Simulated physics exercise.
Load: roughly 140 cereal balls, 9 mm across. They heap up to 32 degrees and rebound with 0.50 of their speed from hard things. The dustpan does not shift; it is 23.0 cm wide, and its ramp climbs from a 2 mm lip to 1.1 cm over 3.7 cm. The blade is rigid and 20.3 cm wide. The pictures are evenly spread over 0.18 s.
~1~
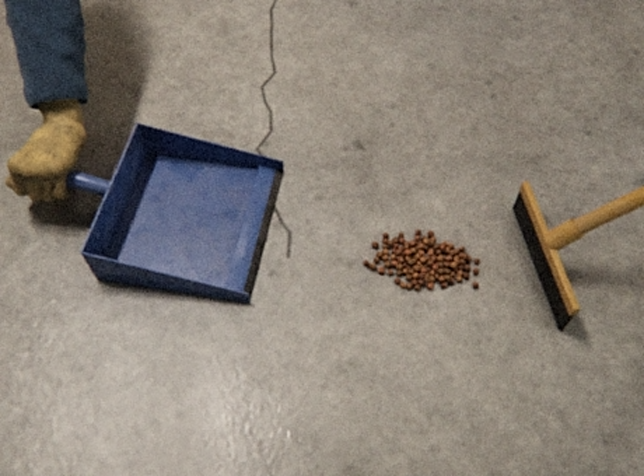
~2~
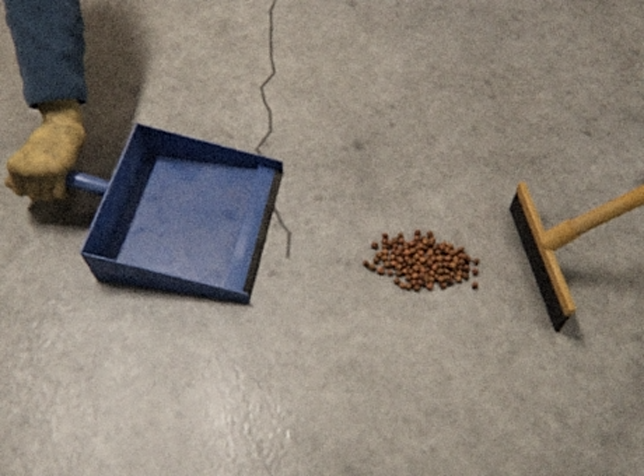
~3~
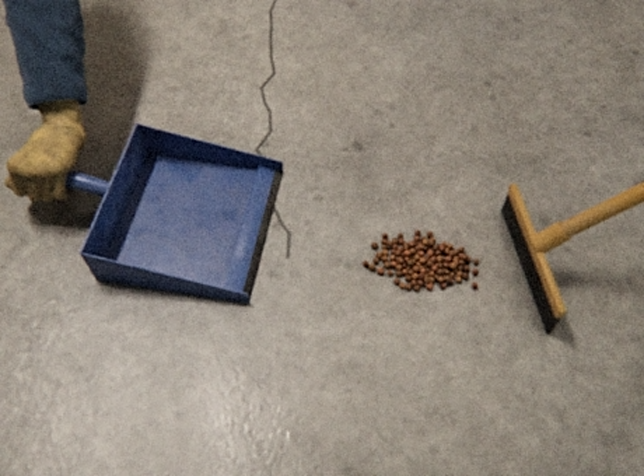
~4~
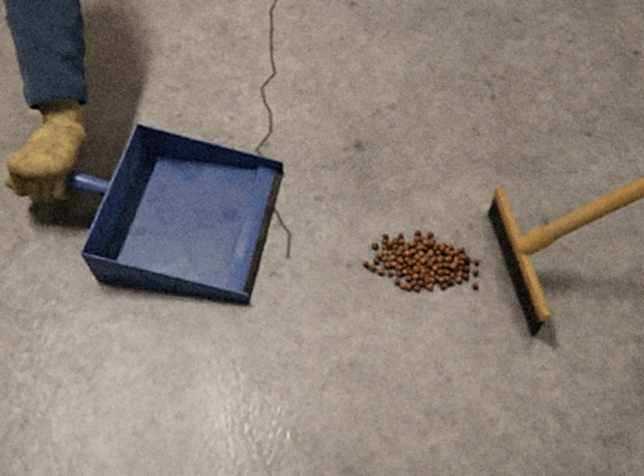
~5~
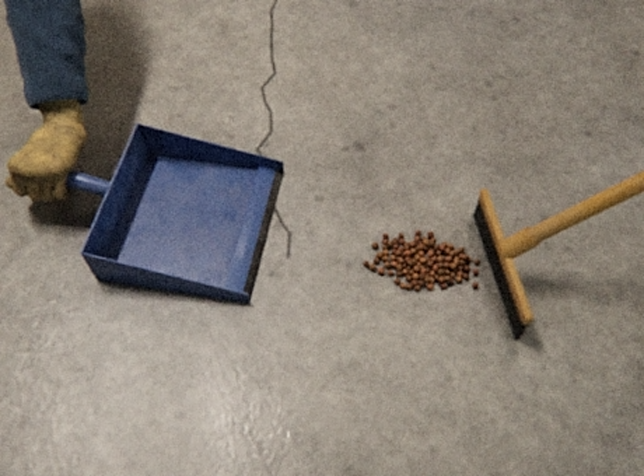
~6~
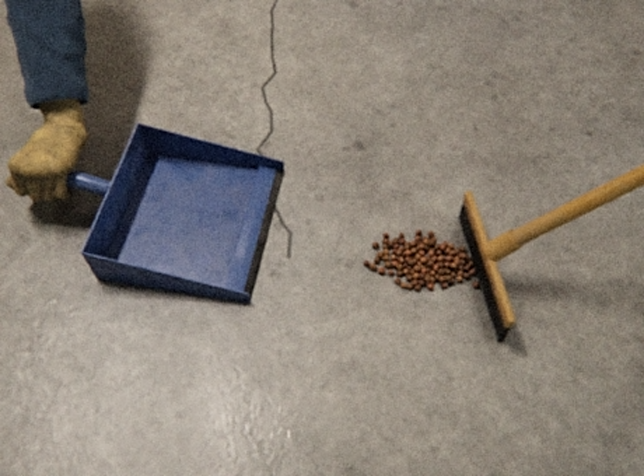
A wooden-handled brush with a dark edge slides left across a gray concrete floor toward a small heap of reddish-brown balls. Its blade reaches the heap's right side and touches the nearest balls, while most of the heap stays put. At left, a gloved hand keeps a blue dustpan still.
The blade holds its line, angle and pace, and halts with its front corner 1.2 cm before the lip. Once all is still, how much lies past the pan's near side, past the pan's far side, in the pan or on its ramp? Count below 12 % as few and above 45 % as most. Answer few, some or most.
Near side some, far side few, pan some.
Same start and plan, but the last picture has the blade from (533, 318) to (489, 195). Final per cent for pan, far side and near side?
Pan 20, far 0, near 35.
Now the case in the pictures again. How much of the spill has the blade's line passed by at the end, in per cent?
About 15 per cent.
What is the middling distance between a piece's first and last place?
Some 24 cm.
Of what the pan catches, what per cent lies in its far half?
About 0 per cent.
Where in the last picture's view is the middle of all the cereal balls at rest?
Near (256, 291).
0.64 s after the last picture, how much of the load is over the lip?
About 15 per cent by then.
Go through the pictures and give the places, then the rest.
The first picture shows blade from (573, 311) to (524, 189), moved 0.0 cm, 0 of the pieces shifted so far; middle of the pieces at (428, 259); pan at (182, 220).
The second picture shows blade from (569, 311) to (521, 189), moved 0.4 cm, 0 of the pieces shifted so far; middle of the pieces at (427, 259).
The third picture shows blade from (560, 314) to (512, 191), moved 1.7 cm, 0 of the pieces shifted so far; middle of the pieces at (427, 259).
The fourth picture shows blade from (544, 317) to (498, 194), moved 3.8 cm, 0 of the pieces shifted so far; middle of the pieces at (427, 260).
The fifth picture shows blade from (527, 320) to (483, 196), moved 6.1 cm, 0 of the pieces shifted so far; middle of the pieces at (427, 259).
The sixth picture shows blade from (509, 323) to (467, 198), moved 8.5 cm, 2 of the pieces shifted so far; middle of the pieces at (428, 259); pan at (183, 220).
Then, 0.22 s after the last picture, middle of the blade 18 cm from the lip; 0 % over the lip, far side 0 %, near side 5 %.
Then, 0.37 s after the last picture, middle of the blade 9 cm from the lip; 0 % over the lip, far side 0 %, near side 25 %.
Then, 0.64 s after the last picture, middle of the blade 4 cm from the lip; 15 % over the lip, far side 0 %, near side 40 %.
In the end, near side 40 %, far side 0 %, pan 15 %, in front of the lip or behind the blade 45 %.
